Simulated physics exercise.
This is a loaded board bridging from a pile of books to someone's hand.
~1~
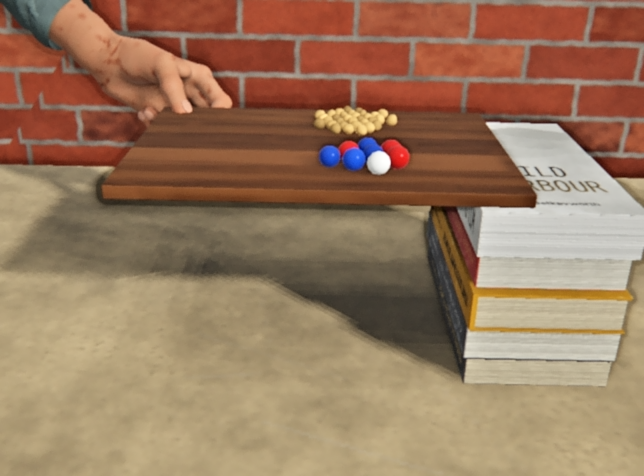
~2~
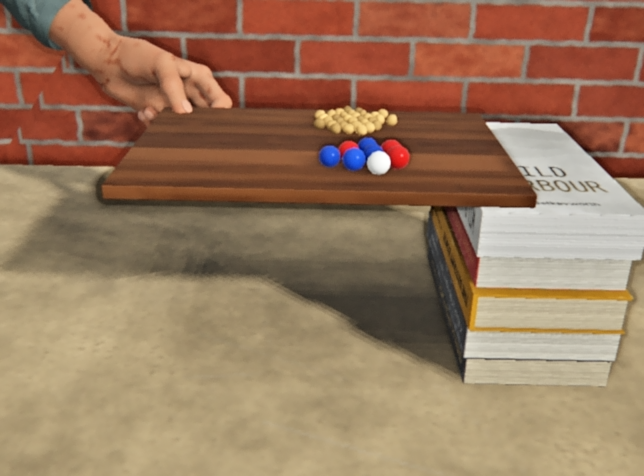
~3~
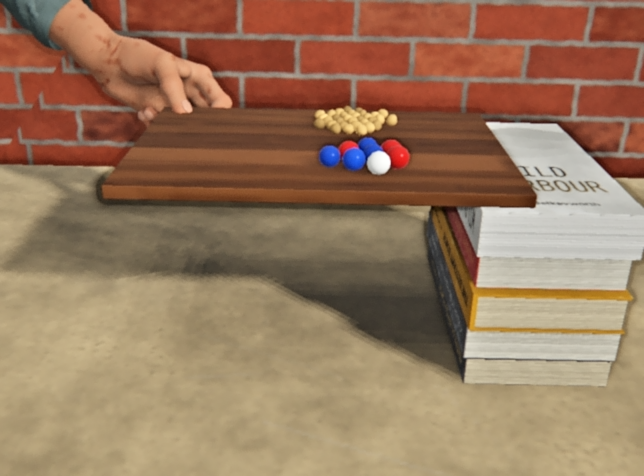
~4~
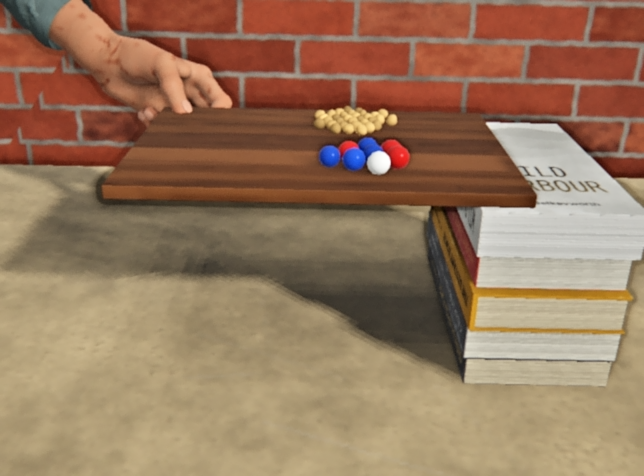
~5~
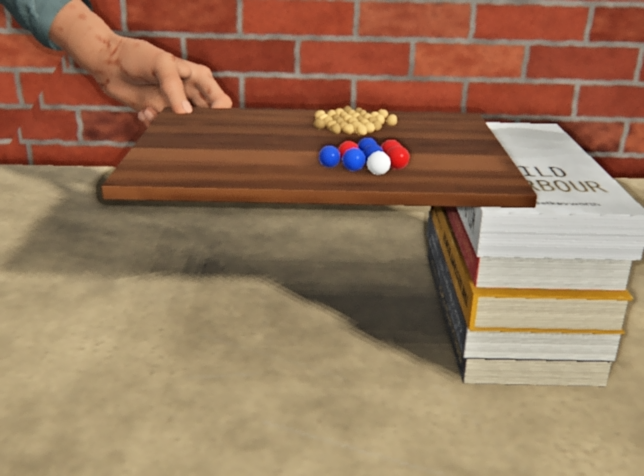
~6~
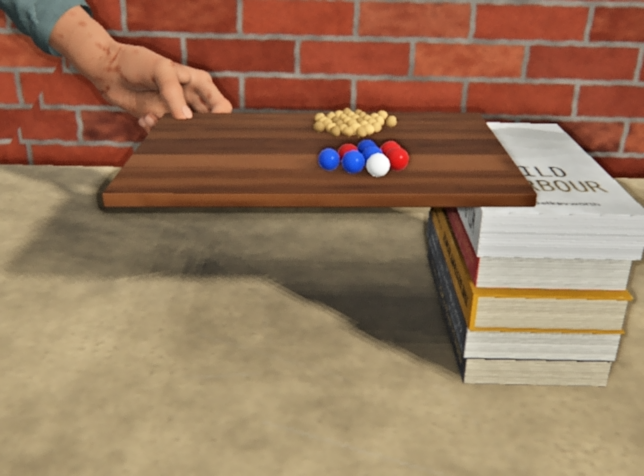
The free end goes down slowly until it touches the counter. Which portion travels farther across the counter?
The longer run belongs to the near portion.
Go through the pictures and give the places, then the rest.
In the first picture, held end of the board at (118, 188), level; book pile at (523, 180), tall, over half the board's length; near portion at (373, 155), a few glass marbles; far portion at (348, 120), some dried chickpeas.
In the second picture, held end of the board at (118, 188), level; far portion at (348, 120).
In the third picture, held end of the board at (118, 188), level; near portion at (373, 155).
In the fourth picture, held end of the board at (118, 188), level; far portion at (348, 120).
In the fifth picture, held end of the board at (118, 188), level; near portion at (373, 155).
In the sixth picture, held end of the board at (118, 196), down by 1°; book pile at (523, 180); near portion at (372, 157), not moving; far portion at (347, 122), not moving.
Then, 0.37 s past the last view, board sloping at 11°; near portion all still on the board; far portion all still on the board.
Then, 0.83 s past the last view, board sloping at 24°; near portion mostly less than half a board's length out; far portion all still on the board.
Then, 1.33 s past the last view, board resting at 34°; near portion mostly up to a board's length out; far portion mostly less than half a board's length out.
Finally, board resting at 34°; near portion mostly more than two board lengths out, most gone off the counter; far portion mostly less than half a board's length out; the near portion has gone farther.
